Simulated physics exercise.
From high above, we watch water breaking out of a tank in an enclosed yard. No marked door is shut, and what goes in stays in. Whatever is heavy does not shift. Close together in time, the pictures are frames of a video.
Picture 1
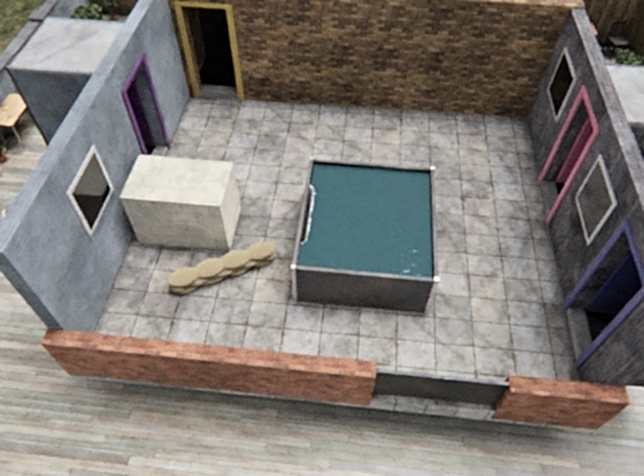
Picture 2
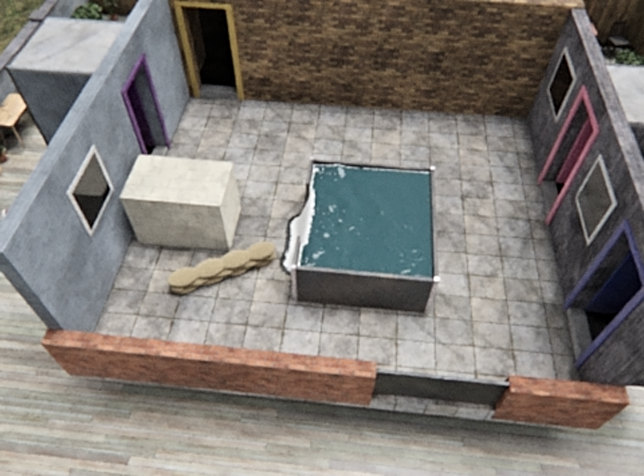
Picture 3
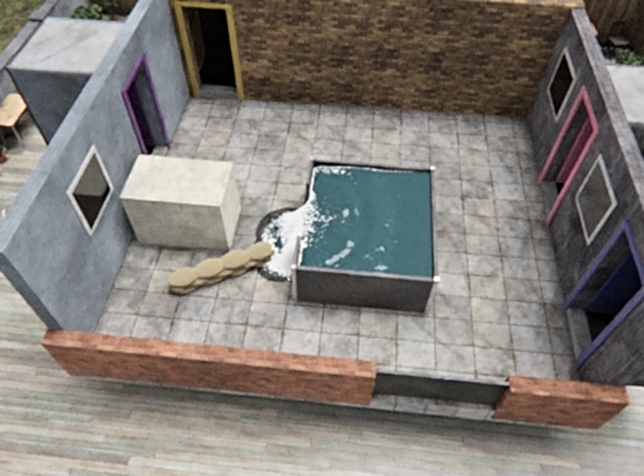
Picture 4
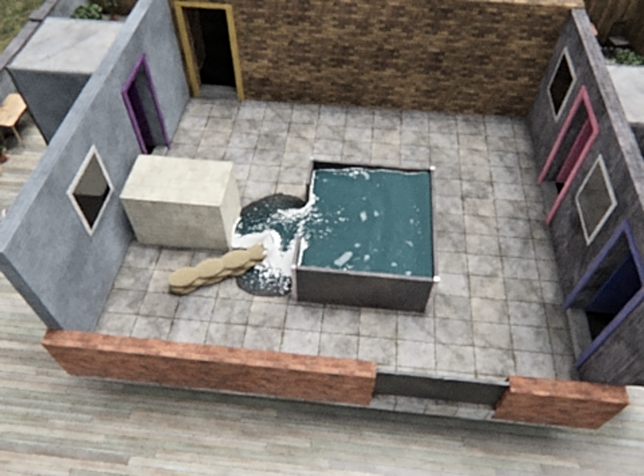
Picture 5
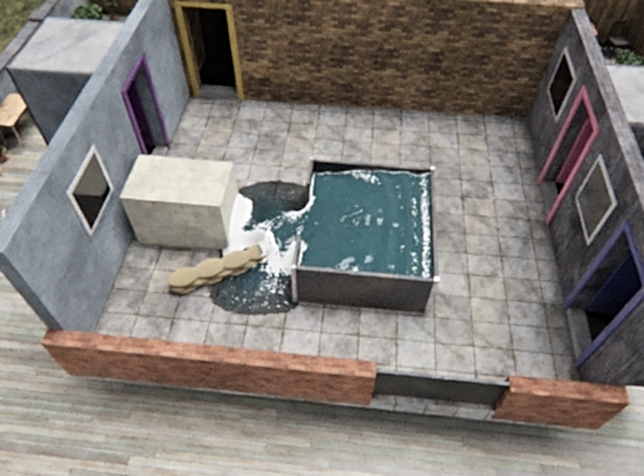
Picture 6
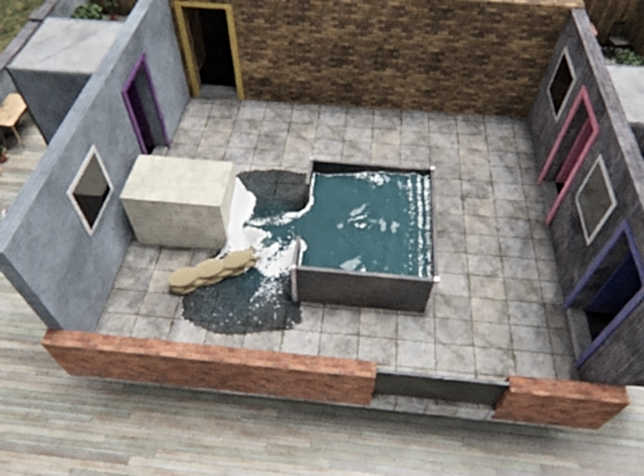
A dark-walled square tank of teal water stands on the grey tiled floor of an enclosed yard, seen from high above by a still camera. A pale block and a wavy tan barrier sit to its left, between blue-grey and dark side walls, with brick behind and low red brick nearest. Water bursts from the tank's left side, foams against the block and barrier, and spreads toward the near wall.
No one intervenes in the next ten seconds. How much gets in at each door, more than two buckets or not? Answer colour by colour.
In order: Pink door: Not too much gets in there; yellow door: Too much gets in there; blue door: Not too much gets in there; purple door: Too much gets in there.
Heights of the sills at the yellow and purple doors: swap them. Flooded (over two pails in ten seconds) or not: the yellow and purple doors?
Door by door, the yellow one admits more and the purple one admits less.
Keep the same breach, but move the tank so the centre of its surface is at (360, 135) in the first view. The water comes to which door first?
The one you want is the door marked purple.
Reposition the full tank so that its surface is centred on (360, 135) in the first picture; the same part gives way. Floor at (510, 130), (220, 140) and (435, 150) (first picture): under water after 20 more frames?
First spot bare, second swamped, third bare.
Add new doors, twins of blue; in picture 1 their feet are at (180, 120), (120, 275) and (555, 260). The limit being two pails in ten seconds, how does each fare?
In order: Exceeds it, exceeds it, falls short.
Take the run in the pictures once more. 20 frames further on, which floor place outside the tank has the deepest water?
I would choose the pixel (279, 256).
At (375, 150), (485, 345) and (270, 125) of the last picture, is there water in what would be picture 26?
First swamped, then spared, then swamped.
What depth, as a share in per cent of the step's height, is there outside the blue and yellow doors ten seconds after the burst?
Roughly 90 and 50 %.
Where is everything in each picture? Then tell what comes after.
The first picture shows the water tank at (368, 217) is whole and still.
In the second picture, the front is at (290, 271), out from the gap at (306, 233).
In the third picture, the front is at (268, 275), out from the gap at (306, 234).
In the fourth picture, water pours out at (306, 234) and has run to (242, 213).
In the fifth picture, water pours out at (306, 234) and has run to (220, 302).
In the sixth picture, water pours out at (306, 234) and has run to (188, 308).
A moment on, water covers 30 % of the floor; the pink door not reached, the yellow door not reached, the blue door not reached, the purple door wet at the sill, nothing in.
Next, water covers 45 % of the floor; the pink door not reached, the yellow door under two buckets in, the blue door not reached, the purple door wet at the sill, nothing in.
Then, water covers 55 % of the floor; the pink door not reached, the yellow door over two buckets in, the blue door not reached, the purple door under two buckets in.
Later, water covers 80 % of the floor; the pink door wet at the sill, nothing in, the yellow door over two buckets in, the blue door not reached, the purple door over two buckets in.
In the end, water covers 95 % of the floor; the pink door wet at the sill, nothing in, the yellow door over two buckets in, the blue door wet at the sill, nothing in, the purple door over two buckets in.
